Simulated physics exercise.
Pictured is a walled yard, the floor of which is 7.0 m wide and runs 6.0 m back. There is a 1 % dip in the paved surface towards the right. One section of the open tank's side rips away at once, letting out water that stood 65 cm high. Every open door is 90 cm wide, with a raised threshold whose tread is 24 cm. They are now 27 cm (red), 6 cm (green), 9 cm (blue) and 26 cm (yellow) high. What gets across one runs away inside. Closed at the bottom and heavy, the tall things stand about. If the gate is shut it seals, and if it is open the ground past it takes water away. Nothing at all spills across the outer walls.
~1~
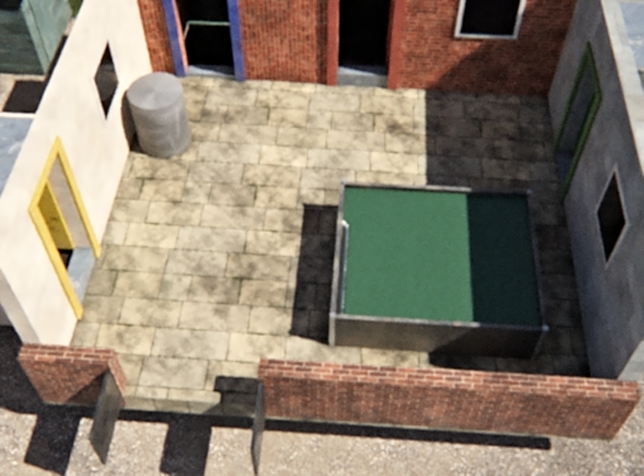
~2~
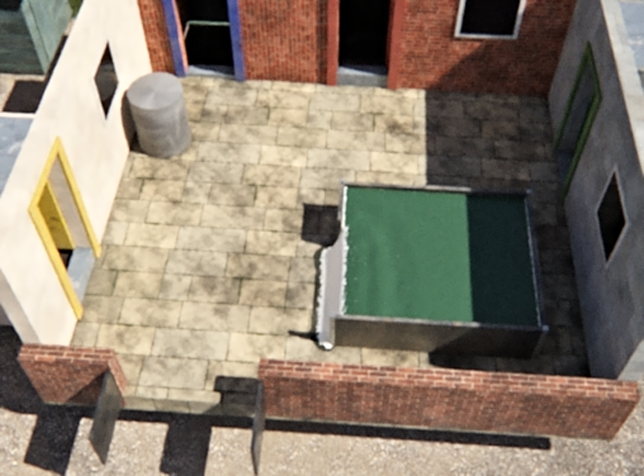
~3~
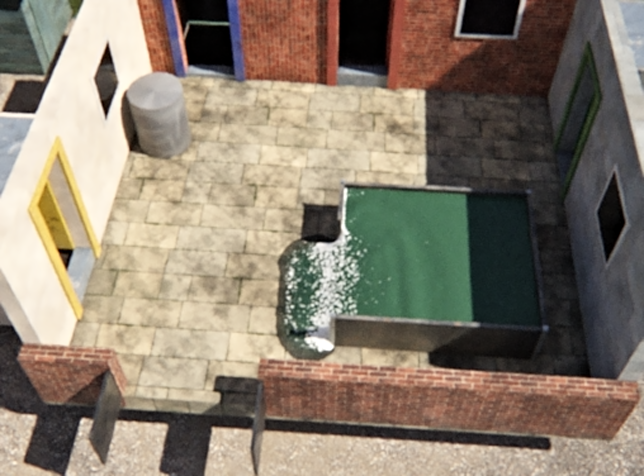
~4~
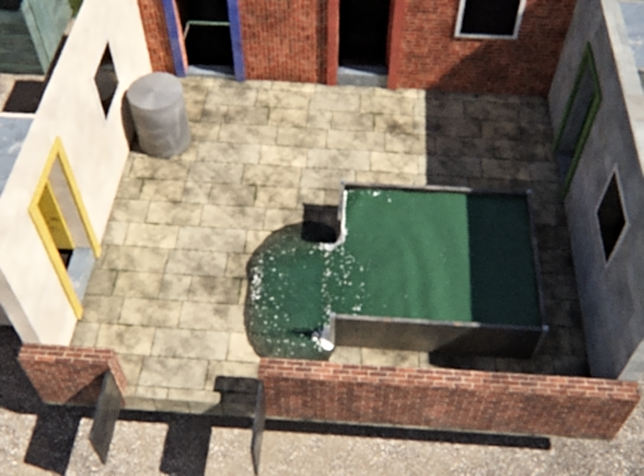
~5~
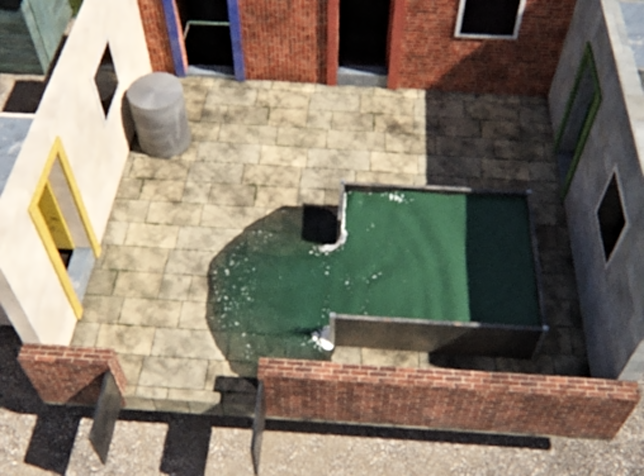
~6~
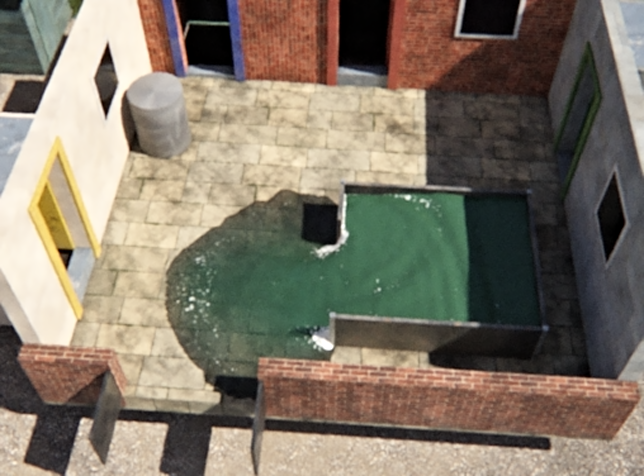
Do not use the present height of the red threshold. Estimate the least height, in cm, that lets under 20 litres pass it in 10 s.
I would say 6 cm.
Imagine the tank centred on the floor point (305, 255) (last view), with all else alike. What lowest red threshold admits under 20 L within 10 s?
About 5.0 cm.
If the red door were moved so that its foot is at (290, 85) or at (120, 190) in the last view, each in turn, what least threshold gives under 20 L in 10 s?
About 7.5 cm for the first and 19 cm for the second.
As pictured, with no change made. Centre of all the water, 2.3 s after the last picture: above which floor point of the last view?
(299, 274) or so.
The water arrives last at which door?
I'd say the green one.
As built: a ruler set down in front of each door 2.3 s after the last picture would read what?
Door by door, in centimetres - red 0, green 0, blue 0, yellow 30.
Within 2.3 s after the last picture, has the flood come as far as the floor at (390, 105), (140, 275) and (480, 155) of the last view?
Status: Clear / submerged / clear.
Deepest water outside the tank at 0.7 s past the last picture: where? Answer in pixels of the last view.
About (326, 322).
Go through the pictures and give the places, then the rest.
The open tank at (436, 254) is whole and still, 65 cm deep; the red door at (364, 40) is dry, in the first frame.
The front is at (319, 258), 0.3 m from the gap at (338, 287); 0.3 m2 of floor is wet, 65 cm left at the back, in the second frame.
The front is at (284, 269), 0.8 m from the gap at (338, 288); 1.2 m2 of floor is wet, 65 cm left at the back, in the third frame.
The gap is at (338, 288), the front 1.3 m out at (251, 271); the back of the open tank holds 65 cm, in the fourth frame.
Water pours out at (338, 288) and has run 1.8 m, to (213, 275); about 7 cm deep outside, 65 cm at the back, in the fifth frame.
Water pours out at (338, 288) and has run 2.4 m, to (171, 293); about 6 cm deep outside, 65 cm at the back; 2.9 m in a straight line remain to the red door at (364, 40), in the sixth frame.
Then, 0.7 s after the last picture water covers 35 % of the floor, deepest (34 cm) near (326, 322); it has not reached the red door.
Then, 2.3 s after the last picture water covers 40 % of the floor, deepest (35 cm) near (125, 165); it has not reached the red door.
Then, 9.3 s after the last picture water covers 95 % of the floor, deepest (14 cm) near (544, 127); 7 cm at the red door, 0 litres in over its 27 cm threshold.
At the red door as built, the water peaked near 10 cm, 4.5 s after the last picture.
Run again over the same 10 s with other heights there, 29 litres in over 5 cm, 15 litres over 6.5 cm. The limit of 20 litres is kept from about 6 cm up.
